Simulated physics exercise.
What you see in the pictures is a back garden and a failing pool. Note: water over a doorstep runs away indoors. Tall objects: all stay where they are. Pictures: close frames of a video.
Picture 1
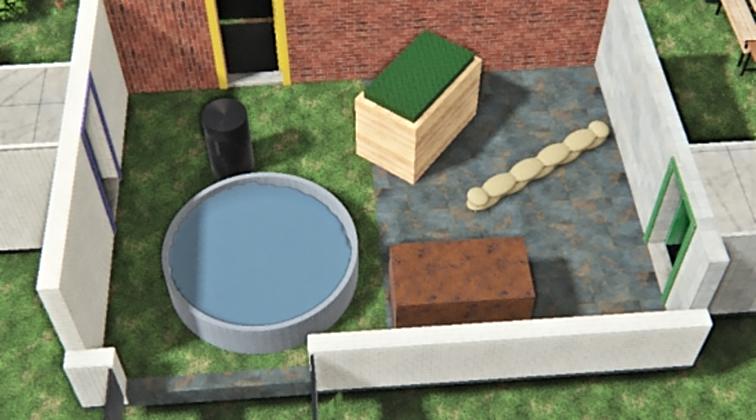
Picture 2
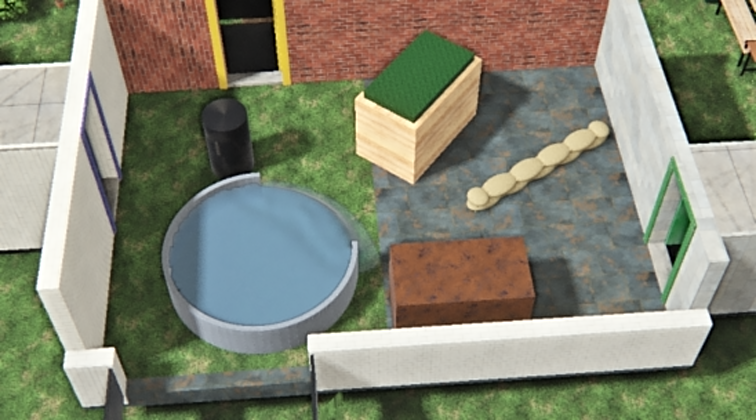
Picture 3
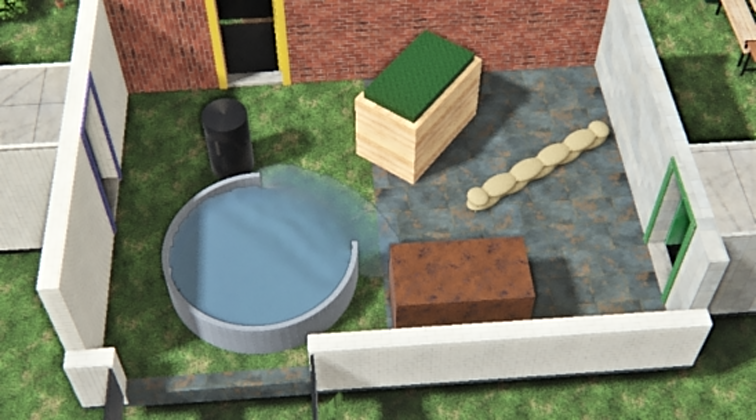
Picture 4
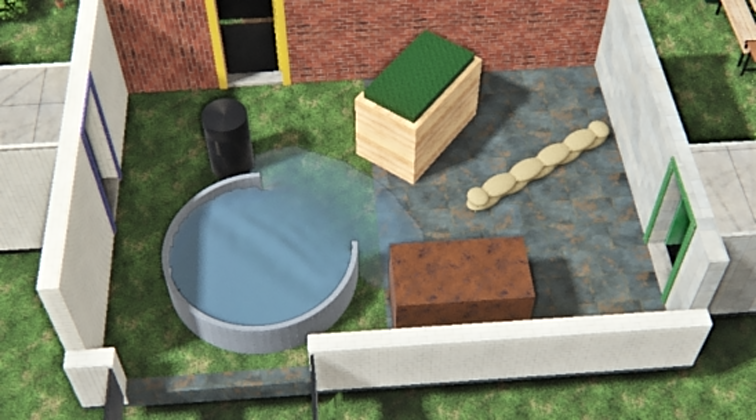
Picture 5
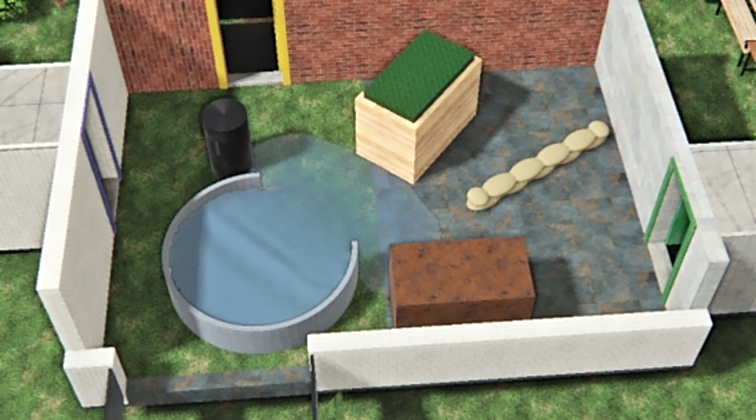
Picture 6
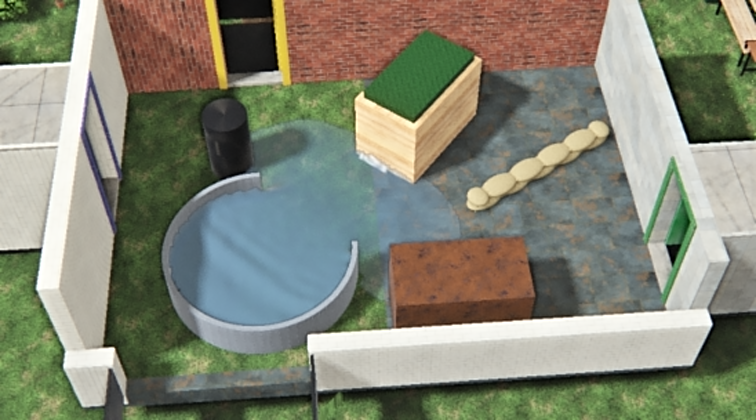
We see a walled yard with a round pool, a black barrel, a grass-topped wooden box and a rusty block; the pool's far side opens, and water pours out, spreading across the grass and paving to the box's base.
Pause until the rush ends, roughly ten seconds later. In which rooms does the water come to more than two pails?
At the end, the green door will get more than two buckets. The blue door will get two buckets at most. The yellow door will get more than two buckets.
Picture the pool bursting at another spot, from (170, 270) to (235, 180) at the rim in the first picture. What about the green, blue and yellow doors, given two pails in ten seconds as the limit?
I reckon the green door will stay beneath the mark, the blue door will get past the mark, and the yellow door will get past the mark.
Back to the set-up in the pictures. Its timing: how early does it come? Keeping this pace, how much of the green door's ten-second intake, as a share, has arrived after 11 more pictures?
It works out at roughly 0 percent of the ten-second total.
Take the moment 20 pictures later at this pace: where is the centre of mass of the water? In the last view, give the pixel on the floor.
The centre of mass sits at about (354, 204).
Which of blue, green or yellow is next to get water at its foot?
It's the yellow one.
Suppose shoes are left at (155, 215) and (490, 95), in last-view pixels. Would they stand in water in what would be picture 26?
Point one: Unflooded. Point two: Swamped.
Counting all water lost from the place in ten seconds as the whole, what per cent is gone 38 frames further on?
Share gone: About 75 %.
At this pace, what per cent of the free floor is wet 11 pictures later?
Roughly 45 percent, I'd say.
A moment on, water covers 30 % of the floor; the green door not reached, the blue door not reached, the yellow door not reached.
Next, water covers 45 % of the floor; the green door not reached, the blue door not reached, the yellow door wet at the sill, nothing in.
Then, water covers 65 % of the floor; the green door under two buckets in, the blue door not reached, the yellow door over two buckets in.
Later, water covers 85 % of the floor; the green door over two buckets in, the blue door wet at the sill, nothing in, the yellow door over two buckets in.
In the end, water covers 95 % of the floor; the green door far over two buckets in, the blue door wet at the sill, nothing in, the yellow door over two buckets in.
